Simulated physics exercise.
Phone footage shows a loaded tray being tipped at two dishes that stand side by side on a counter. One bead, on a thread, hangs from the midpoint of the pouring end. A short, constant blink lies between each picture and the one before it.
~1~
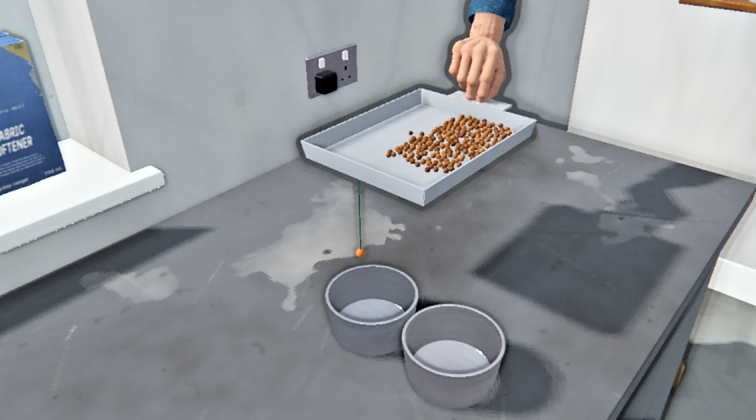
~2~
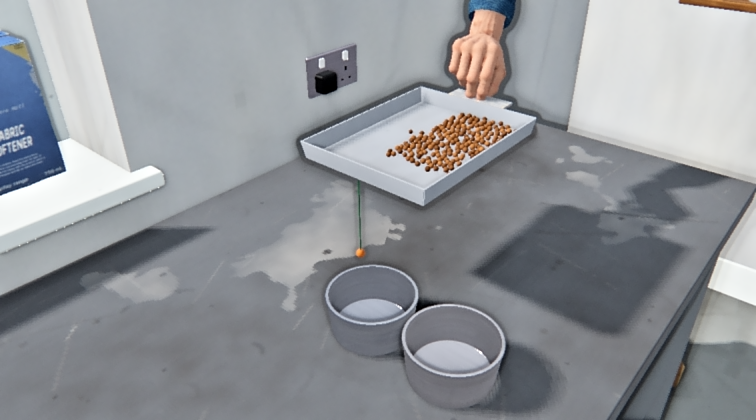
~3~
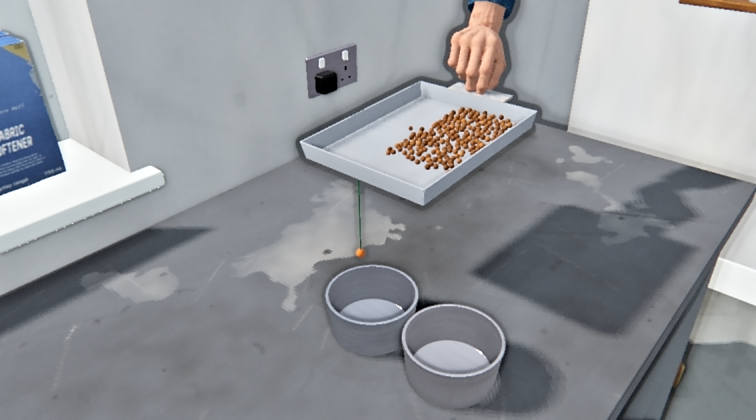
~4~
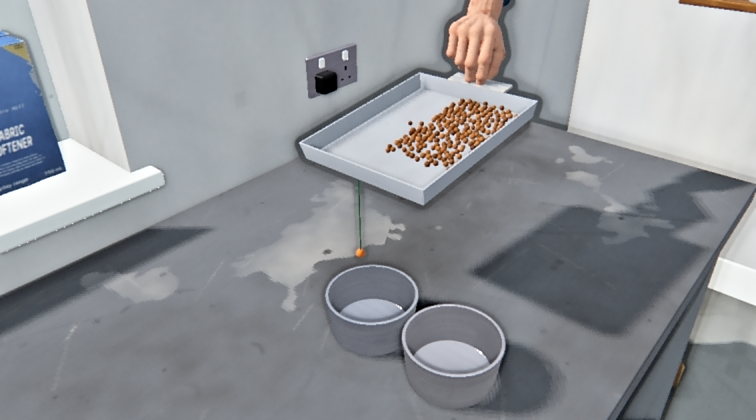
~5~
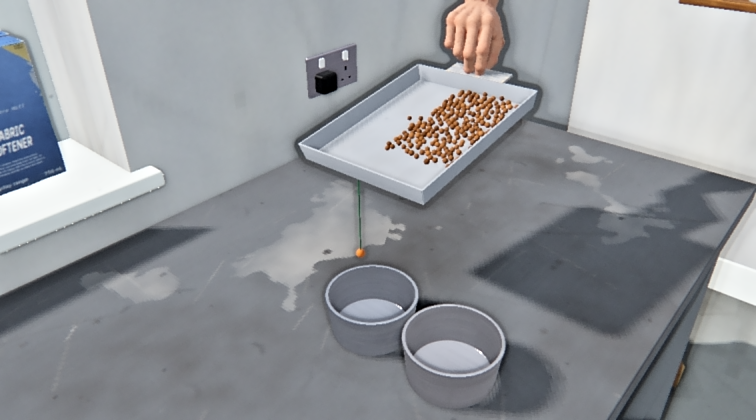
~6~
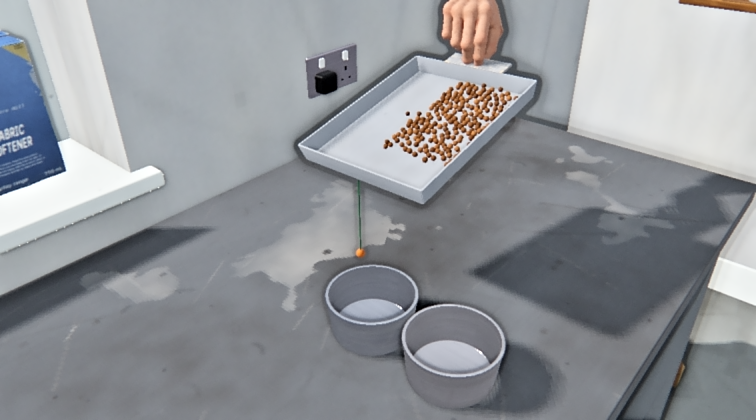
In this clip, a hand gradually raises the handle end of a gray tray of small brown balls, tilting it slightly toward two bowls on a counter, while an orange bead hangs still on a thread from its lower edge.
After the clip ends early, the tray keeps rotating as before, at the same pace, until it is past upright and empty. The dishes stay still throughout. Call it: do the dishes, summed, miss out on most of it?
Yes, most of it misses them.
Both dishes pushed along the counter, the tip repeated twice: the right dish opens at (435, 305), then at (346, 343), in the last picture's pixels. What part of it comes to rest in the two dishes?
Roughly 20% the first time and 20% the second time.
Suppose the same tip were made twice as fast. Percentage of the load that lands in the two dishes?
About 30 %.
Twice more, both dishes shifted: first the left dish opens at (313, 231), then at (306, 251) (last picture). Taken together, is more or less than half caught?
Short of half, then beyond half.
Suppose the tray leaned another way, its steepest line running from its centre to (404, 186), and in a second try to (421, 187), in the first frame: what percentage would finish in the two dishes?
First case about 70 percent; second case about 40 percent.
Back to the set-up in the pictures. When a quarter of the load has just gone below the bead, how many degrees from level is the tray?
Close to 105° of tilt at that moment.
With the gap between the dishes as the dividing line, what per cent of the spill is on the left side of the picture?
Looks to be around 100 per cent of the spill.
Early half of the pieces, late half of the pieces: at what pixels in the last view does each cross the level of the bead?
First around (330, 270), afterwards around (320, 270).
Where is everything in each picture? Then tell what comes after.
Corners of the pouring end at (306, 141) and (424, 187), level; middle of the load at (457, 142), cereal balls; left dish at (342, 330); right dish at (423, 381); bead on its thread at (361, 253), in the first picture.
Corners of the pouring end at (305, 141) and (424, 187), level; middle of the load at (457, 141), in the second picture.
Corners of the pouring end at (305, 141) and (423, 187), tipped barely, level across its low end; middle of the load at (457, 136), in the third picture.
Corners of the pouring end at (304, 142) and (422, 187), tipped a little, level across its low end; middle of the load at (457, 130), in the fourth picture.
Corners of the pouring end at (303, 143) and (421, 187), tipped a little, level across its low end; middle of the load at (456, 124), in the fifth picture.
Corners of the pouring end at (302, 144) and (420, 188), tipped a little, level across its low end; middle of the load at (455, 119); left dish at (342, 330); right dish at (423, 381), in the sixth picture.
Soon after the last picture, tray tipped steeply; nearly all on the tray; a stray few in the air.
A little later, tray tipped right over; most on the tray; a stray few in the left dish; a stray few outside both; a small part in the air.
Later still, tray tipped past a quarter turn; about a third in the left dish; about two thirds outside both.
At rest, tray tipped past a quarter turn; none in the right dish; about a third in the left dish; about two thirds outside both.
